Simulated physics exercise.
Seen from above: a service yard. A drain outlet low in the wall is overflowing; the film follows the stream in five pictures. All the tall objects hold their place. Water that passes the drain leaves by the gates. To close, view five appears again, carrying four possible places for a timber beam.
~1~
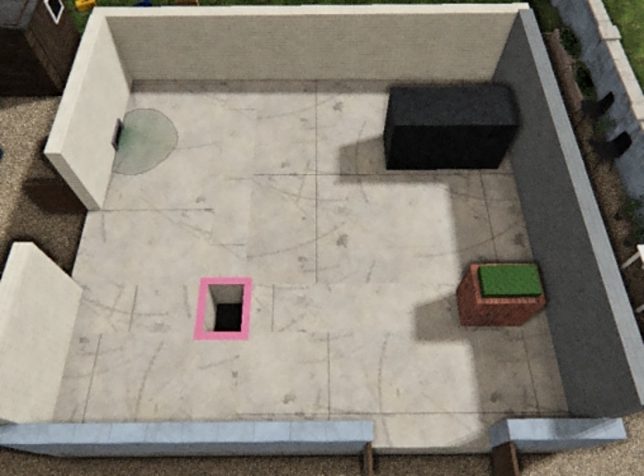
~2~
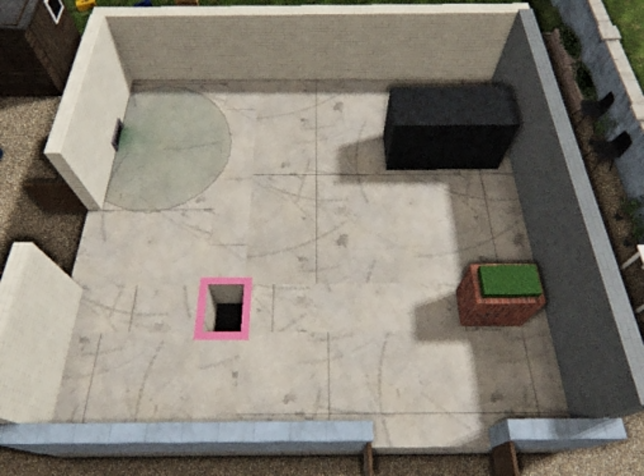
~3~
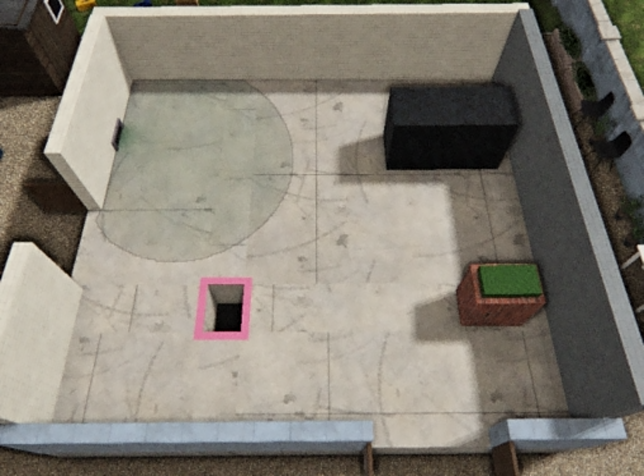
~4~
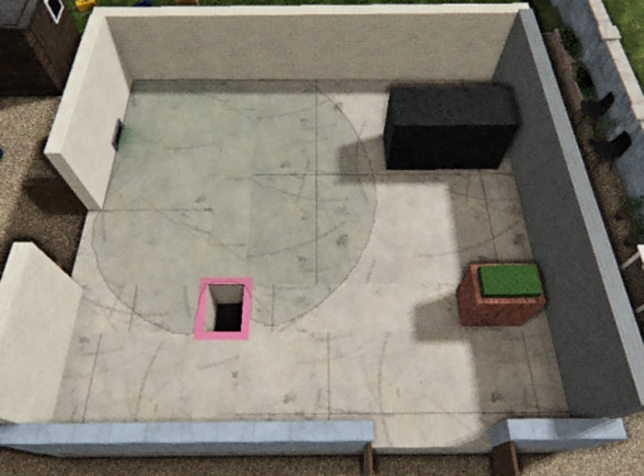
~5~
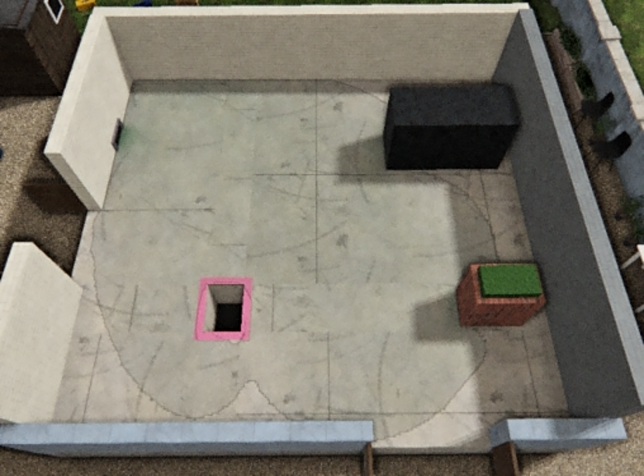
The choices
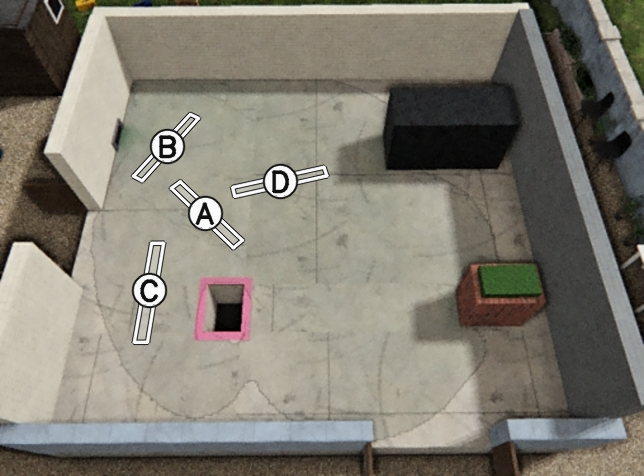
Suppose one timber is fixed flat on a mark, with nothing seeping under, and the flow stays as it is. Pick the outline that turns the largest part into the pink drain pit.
D works best here.
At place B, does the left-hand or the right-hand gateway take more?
The right one.
On the marked copy, A from (175, 184) to (237, 244); B from (137, 178) to (194, 116); C from (140, 342) to (157, 243); D from (233, 191) to (325, 171).
With A, about 13 % of the stream goes into the pink drain pit, about 84 % out by the gates.
With B, about 13 % of the stream goes into the pink drain pit, about 82 % out by the gates.
With C, about 12 % of the stream goes into the pink drain pit, about 85 % out by the gates.
With D, about 18 % of the stream goes into the pink drain pit, about 75 % out by the gates.
